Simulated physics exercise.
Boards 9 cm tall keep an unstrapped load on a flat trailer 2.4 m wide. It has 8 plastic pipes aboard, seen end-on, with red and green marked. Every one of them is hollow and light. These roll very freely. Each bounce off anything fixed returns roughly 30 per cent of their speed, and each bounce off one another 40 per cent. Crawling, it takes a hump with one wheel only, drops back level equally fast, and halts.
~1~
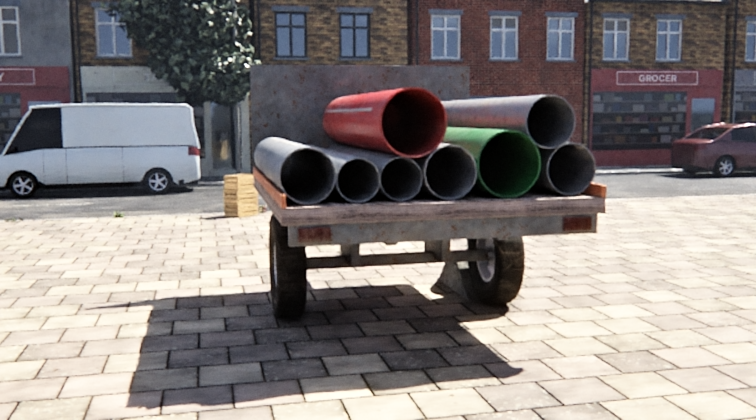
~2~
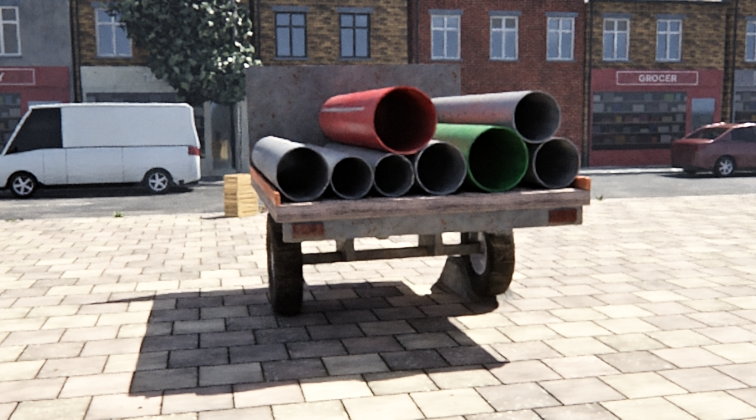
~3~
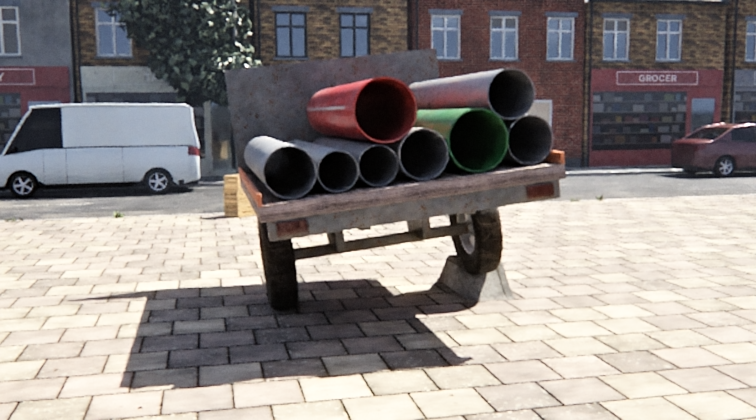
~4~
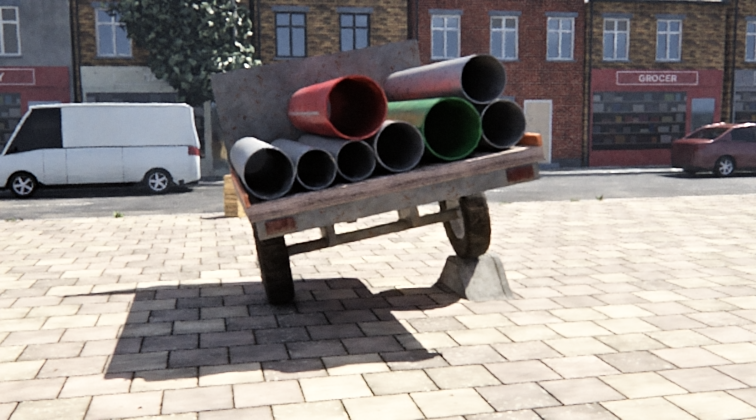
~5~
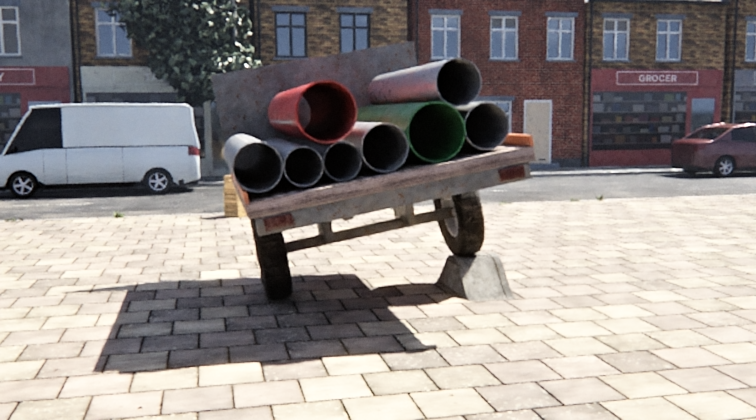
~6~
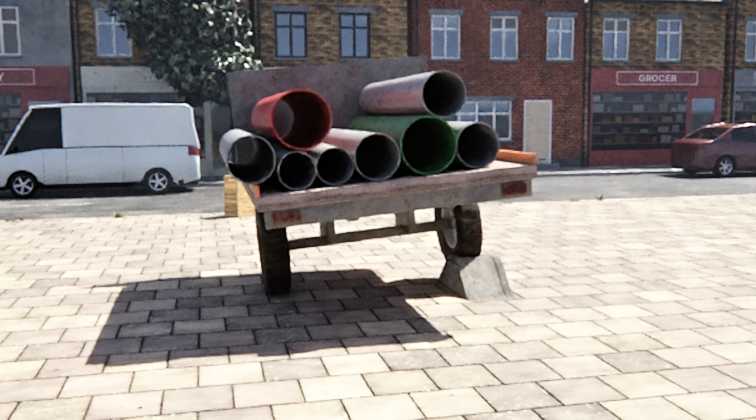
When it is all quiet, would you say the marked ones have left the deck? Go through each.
Red yes, it has; green no, it has not.
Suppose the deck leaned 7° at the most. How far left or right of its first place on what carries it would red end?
About 50 cm to the left.
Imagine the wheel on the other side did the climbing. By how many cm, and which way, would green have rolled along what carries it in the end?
Net shift: Near 50 cm right.
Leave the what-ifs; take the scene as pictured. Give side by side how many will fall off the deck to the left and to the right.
2 left, 0 right.
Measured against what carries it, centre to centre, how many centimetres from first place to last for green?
The green one comes to about 40.
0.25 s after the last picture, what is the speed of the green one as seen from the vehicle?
Estimated speed near 0.0 m/s.
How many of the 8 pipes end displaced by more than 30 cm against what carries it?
Count: 7.
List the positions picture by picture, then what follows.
Red at (414, 123), green at (509, 164); 6 of the 8 make up the bottom layer, in the first frame.
Red at (405, 120), green at (497, 159); the deck slopes 1° down to the left, in the second frame.
Red at (386, 110), green at (478, 140); the deck slopes 6° down to the left, in the third frame.
Red at (357, 107), green at (451, 129); the deck slopes 10° down to the left, in the fourth frame.
Red at (327, 112), green at (436, 132); the deck slopes 10° down to the left, in the fifth frame.
Red at (302, 119), green at (428, 145); the deck slopes 5° down to the left, in the sixth frame.
Then, 0.2 s after the last picture, red is up on others, 5 cm from the left edge, rolling left; green is on the deck, 100 cm from the right edge; 1 off so far.
Then, 0.4 s after the last picture, red is dropping off the left side; no change for green; 2 off so far.
Then, 0.5 s after the last picture, red is dropping off the left side; no change for green; 2 off so far.
Then, 0.6 s after the last picture, red is dropping off the left side; no change for green; 2 off so far.
At rest (3.4 s after the last picture), red is down on the left; green is on the deck, 110 cm from the right edge; 2 off so far.
